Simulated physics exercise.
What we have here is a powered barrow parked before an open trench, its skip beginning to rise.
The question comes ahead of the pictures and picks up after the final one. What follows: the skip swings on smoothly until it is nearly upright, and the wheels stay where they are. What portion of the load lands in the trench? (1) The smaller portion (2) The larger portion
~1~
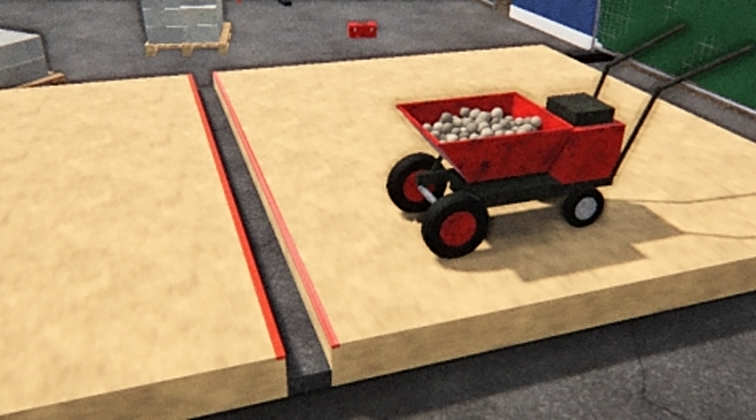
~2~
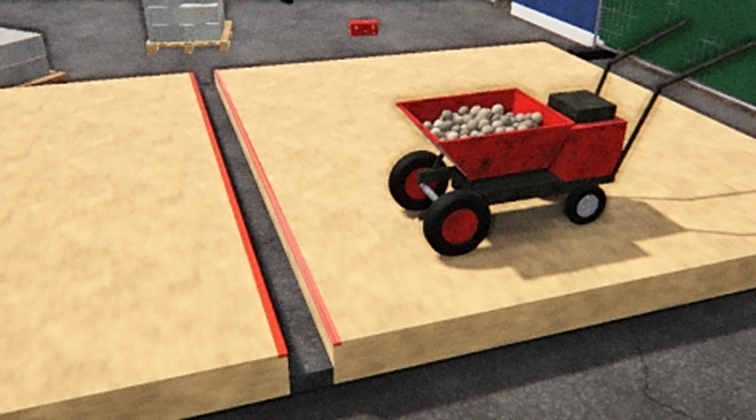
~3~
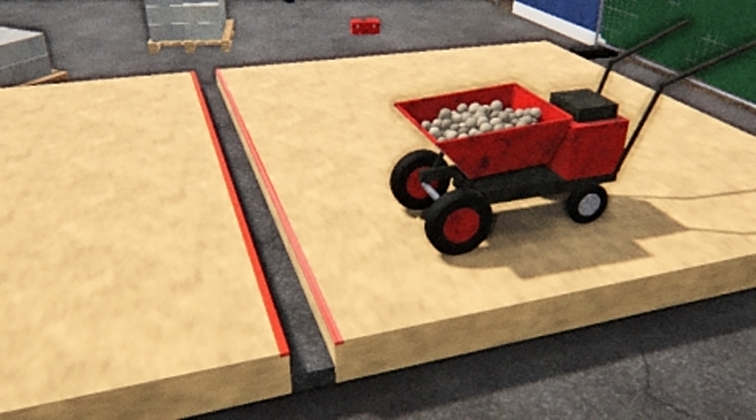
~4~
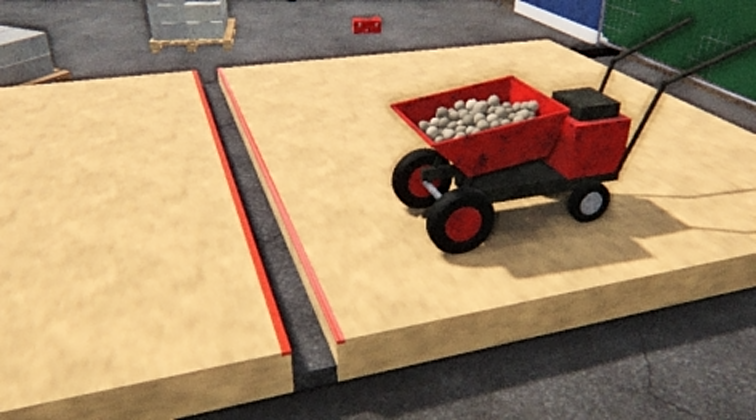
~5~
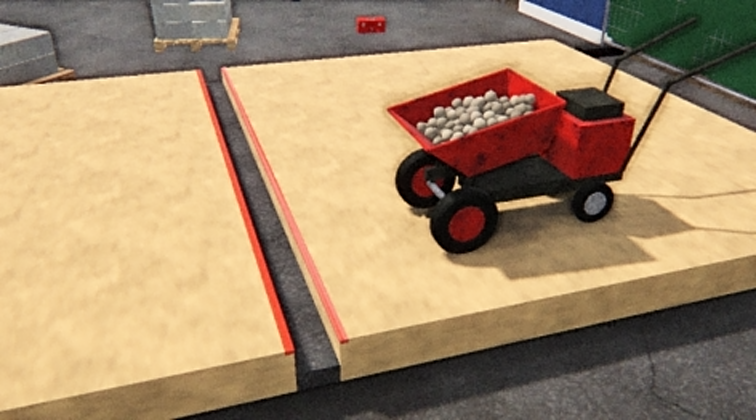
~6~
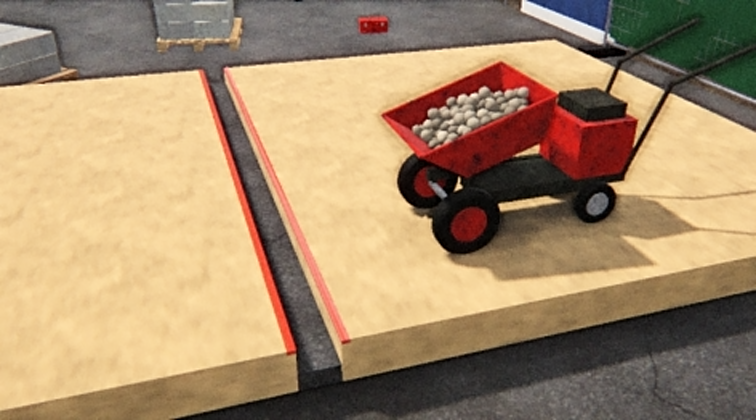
The smaller portion.
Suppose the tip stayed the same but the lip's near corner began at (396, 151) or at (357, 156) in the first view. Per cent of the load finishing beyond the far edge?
In turn 10 and 60 in a hundred.
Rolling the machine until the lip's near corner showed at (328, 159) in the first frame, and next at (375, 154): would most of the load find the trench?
To start, the lesser share; after that, the greater share.
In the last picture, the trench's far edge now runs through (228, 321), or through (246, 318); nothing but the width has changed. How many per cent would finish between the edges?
Result, try 1: 40 in a hundred; try 2: 40 in a hundred.
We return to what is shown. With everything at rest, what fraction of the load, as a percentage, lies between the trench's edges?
It works out to roughly 35 percent of the load.
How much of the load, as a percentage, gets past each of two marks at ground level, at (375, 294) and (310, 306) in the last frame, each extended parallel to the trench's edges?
Roughly 80 per cent, then roughly 30 per cent.
Just after the last frame, skip tipped steeply; every one in the skip.
A moment on, skip tipped right over; the larger part in the skip; roughly a quarter short of the trench; just a few falling.
Further on, skip tipped right over; about a tenth in the skip; roughly two thirds short of the trench; roughly a quarter in or heaped over the trench; just a few beyond it.
When it is over, skip tipped right over; just a few in the skip; roughly two thirds short of the trench; roughly a third in or heaped over the trench; just a few beyond it.
